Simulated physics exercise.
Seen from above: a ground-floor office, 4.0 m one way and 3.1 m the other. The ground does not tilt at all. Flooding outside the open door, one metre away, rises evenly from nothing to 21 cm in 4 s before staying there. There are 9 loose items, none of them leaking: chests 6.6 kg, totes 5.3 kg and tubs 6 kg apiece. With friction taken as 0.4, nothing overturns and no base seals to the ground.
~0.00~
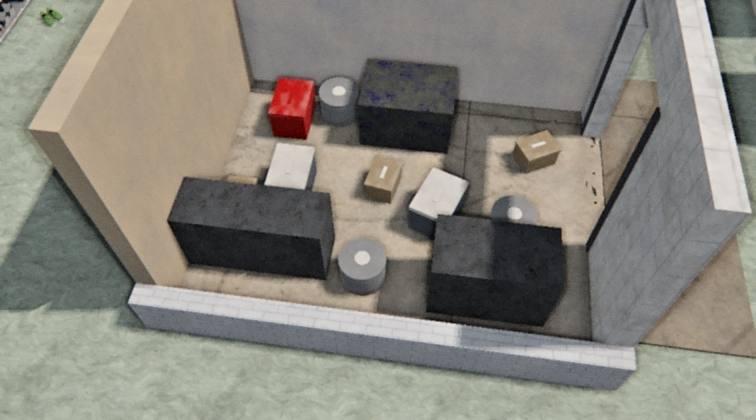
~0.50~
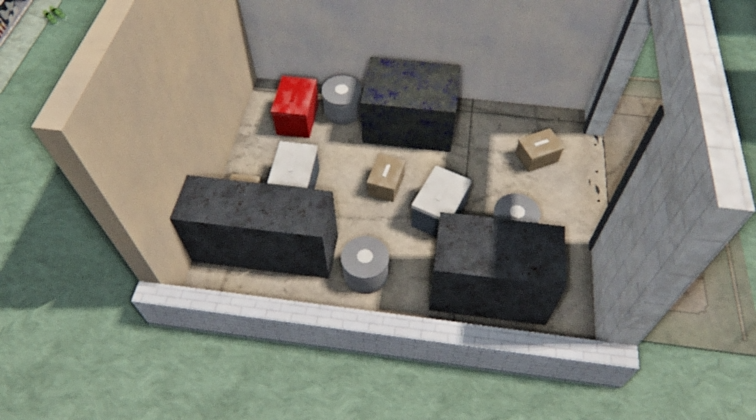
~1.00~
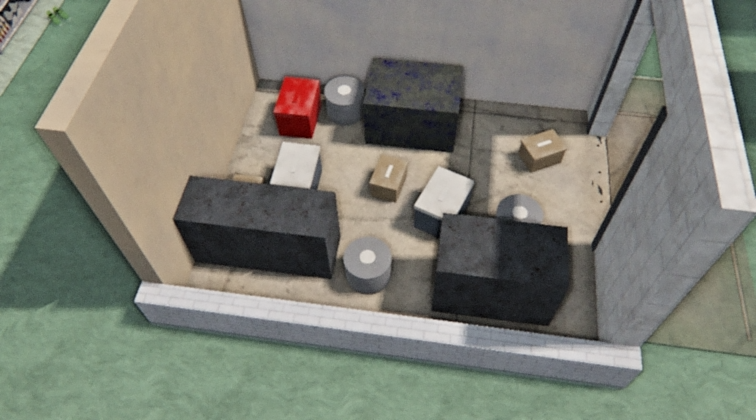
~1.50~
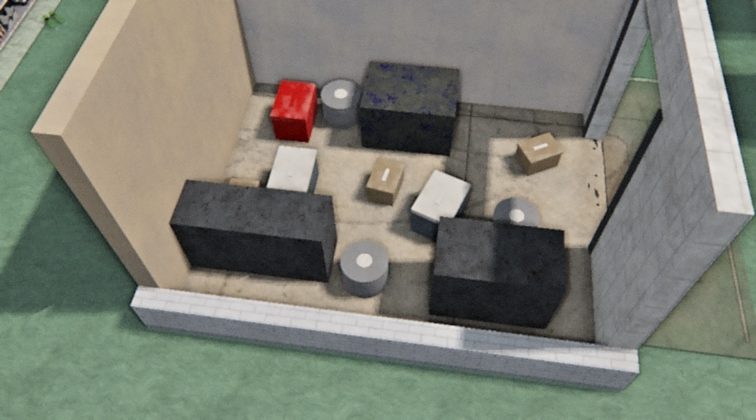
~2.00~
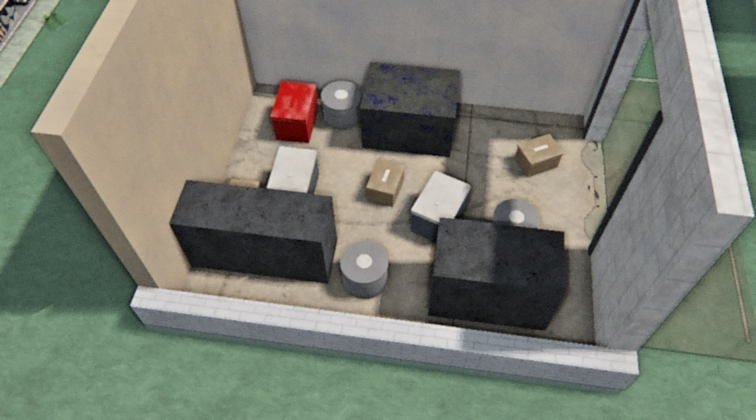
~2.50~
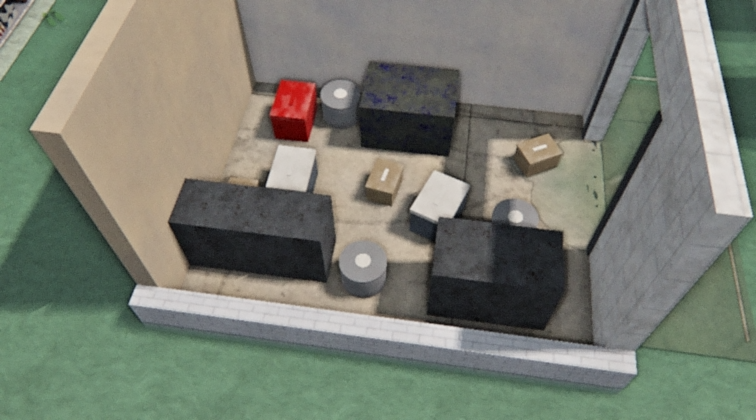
Greenish water spread across the ground outside the walled room, then crept in through the open doorway on the right, while the red chest, dark blocks, boxes and tubs inside all stayed put.
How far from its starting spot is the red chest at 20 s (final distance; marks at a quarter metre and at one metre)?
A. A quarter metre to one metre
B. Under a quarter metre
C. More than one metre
A, A quarter metre to one metre.
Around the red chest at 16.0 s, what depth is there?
Somewhere close to 23 cm.
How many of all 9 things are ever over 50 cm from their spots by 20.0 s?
That comes to 9.
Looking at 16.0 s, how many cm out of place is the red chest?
60 cm, give or take.
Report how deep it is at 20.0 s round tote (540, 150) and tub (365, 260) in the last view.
First about 19 cm, second about 17 cm.
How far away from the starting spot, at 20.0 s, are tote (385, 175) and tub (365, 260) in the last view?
Respectively 150 and 140 cm.
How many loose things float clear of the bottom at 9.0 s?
Count: 9.
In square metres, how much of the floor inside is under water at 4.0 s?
About 3.5 m2.
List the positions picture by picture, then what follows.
In the first frame, the red chest at (291, 97) rests on the ground; water covers 0.0 m2; 0 of 9 have shifted.
In the second frame, the red chest at (294, 95) rests on the ground; water covers 0.0 m2; 0 of 9 have shifted.
In the third frame, the red chest at (297, 96), on the bottom; water covers 0.0 m2; 0 of 9 have shifted.
In the fourth frame, the red chest at (293, 100) rests on the ground; 0.0 m2 under water; 0 of 9 have shifted.
In the fifth frame, the red chest at (294, 100) rests on the ground; water covers 0.0 m2; 0 of 9 have shifted.
In the sixth frame, the red chest at (293, 99), on the bottom; water covers 0.6 m2; 0 of 9 have shifted.
After 4.0 s the red chest is near (293, 99), 0.0 m from its start, aground; 0 afloat.
After 9.0 s the red chest is near (315, 75), 0.3 m from its start, afloat; 9 afloat.
After 16.0 s the red chest is near (350, 72), 0.7 m from its start, afloat; 9 afloat.
After 20.0 s the red chest is near (350, 73), 0.7 m from its start, afloat; 9 afloat.
